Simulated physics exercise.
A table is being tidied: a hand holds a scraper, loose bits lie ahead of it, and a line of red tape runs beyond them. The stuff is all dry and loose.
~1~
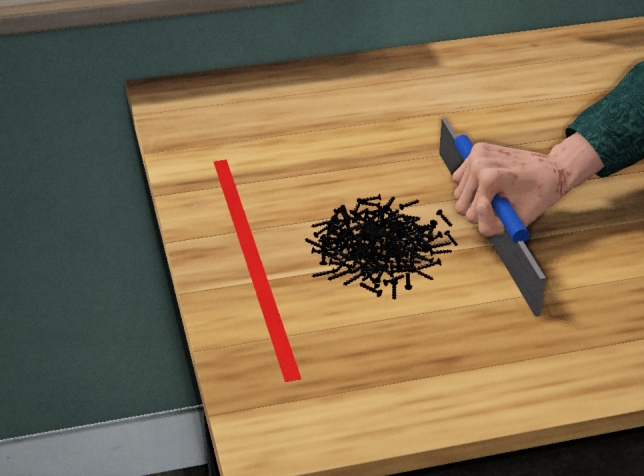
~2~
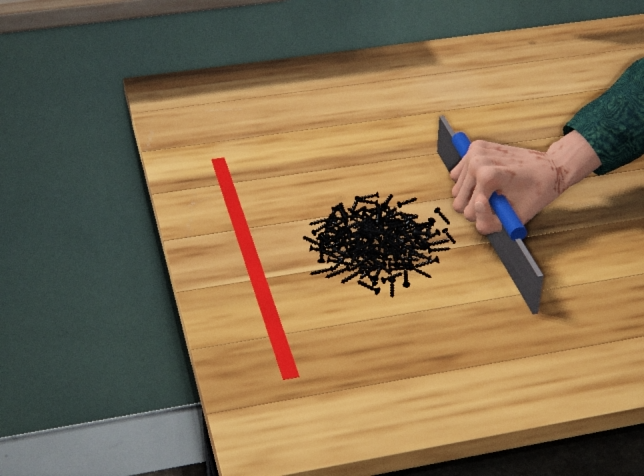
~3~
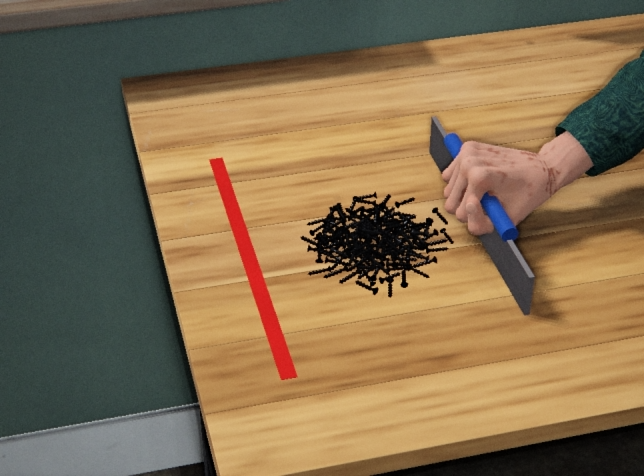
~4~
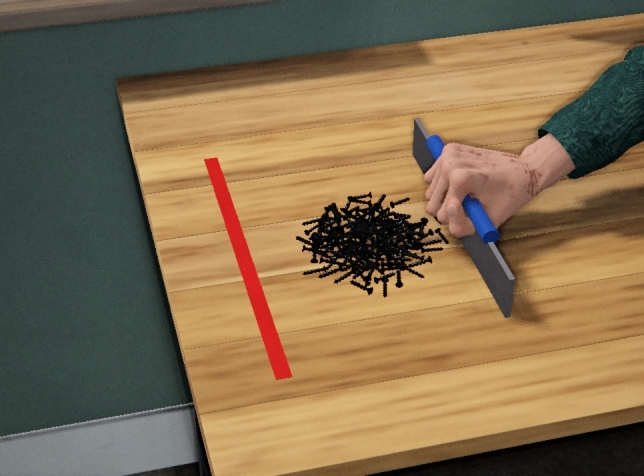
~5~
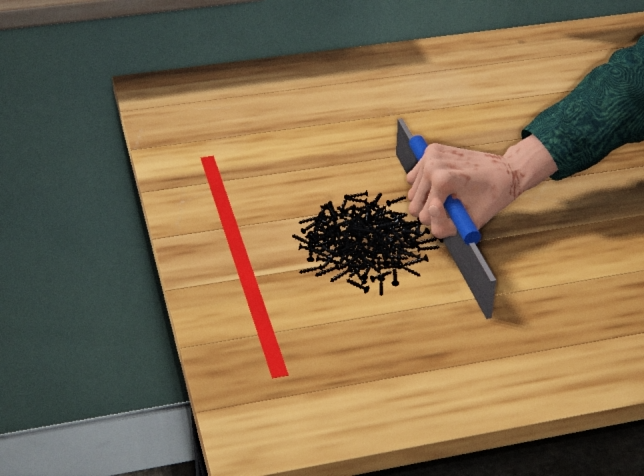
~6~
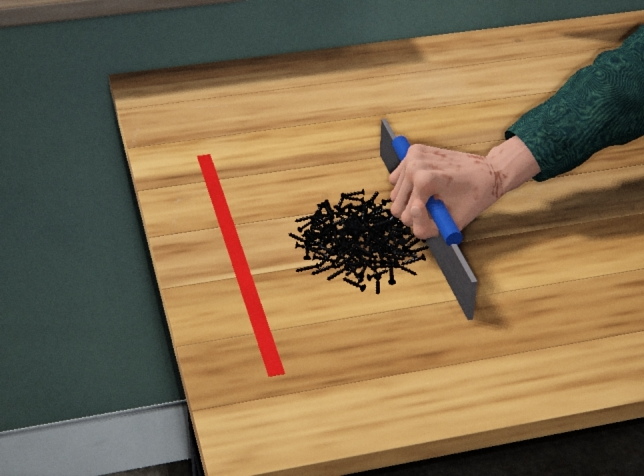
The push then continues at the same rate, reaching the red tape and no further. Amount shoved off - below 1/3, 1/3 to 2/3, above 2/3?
Below 1/3.
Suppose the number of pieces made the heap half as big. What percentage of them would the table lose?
Estimate: Around 0 %.
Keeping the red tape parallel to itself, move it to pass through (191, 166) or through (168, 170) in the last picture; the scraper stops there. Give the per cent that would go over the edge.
That would be some 30 % the first time and some 70 % the second.
Soon after the last picture, scraper still moving, near (325, 208); heap all on the table, its front near (239, 247).
A little later, scraper stopped at the red tape; heap a stray few over the edge.
Later still, scraper stopped at the red tape; heap a small part over the edge.
At rest, scraper stopped at the red tape; heap a small part over the edge.
